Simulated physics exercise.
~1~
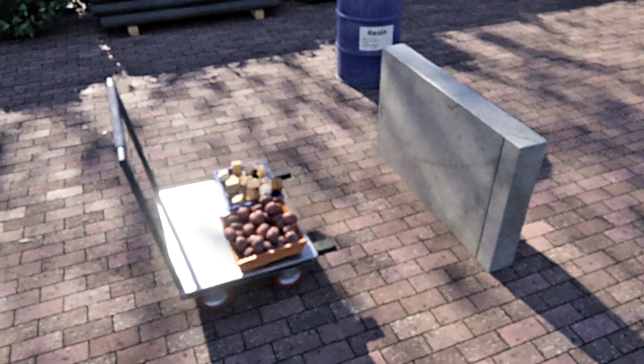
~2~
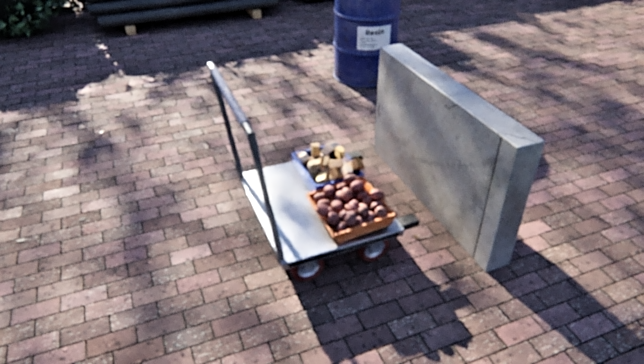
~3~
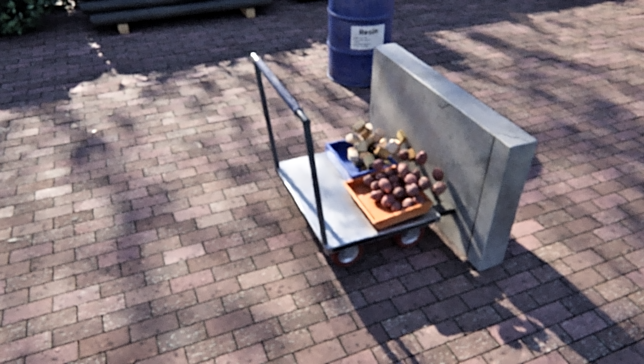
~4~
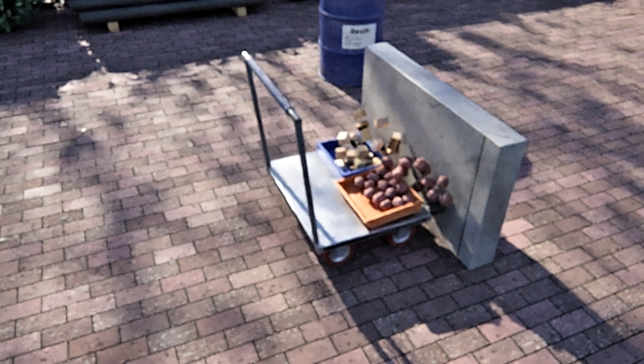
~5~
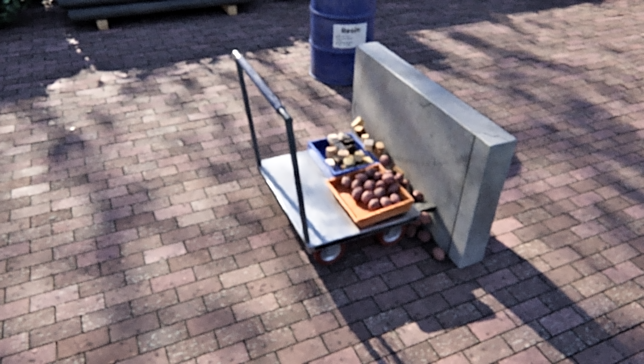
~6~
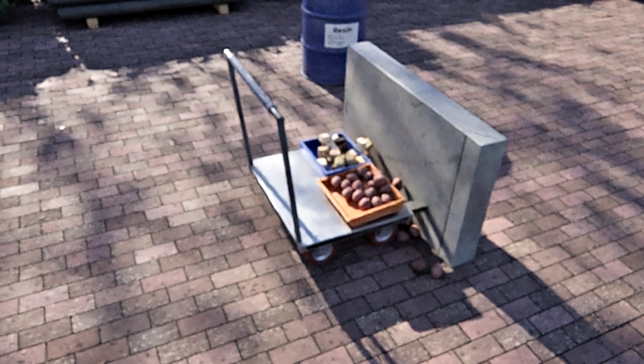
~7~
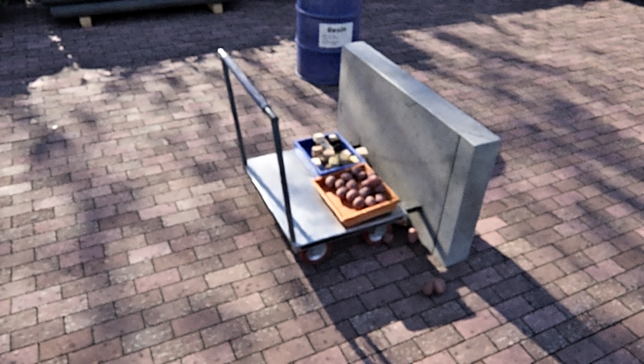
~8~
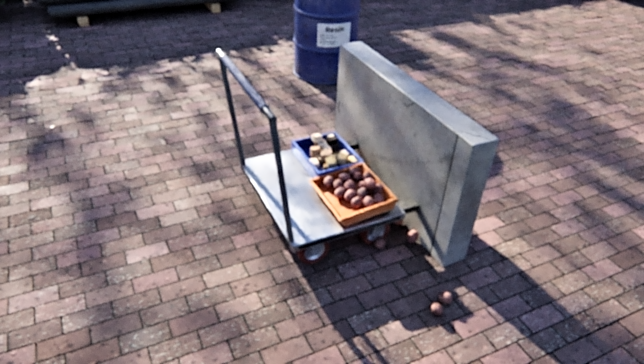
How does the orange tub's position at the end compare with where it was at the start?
At the start the orange tub is further left, with open paving between it and the grey wall. By the end it is further right and slightly higher in view, close beside the wall.
The video shows a trolley carrying a blue tub of wooden blocks and an orange tub of red potatoes rolling right across brick paving until it stops against a grey wall. Blocks and potatoes spill forward, and some potatoes end up on the ground while both tubs stay aboard, still partly filled.
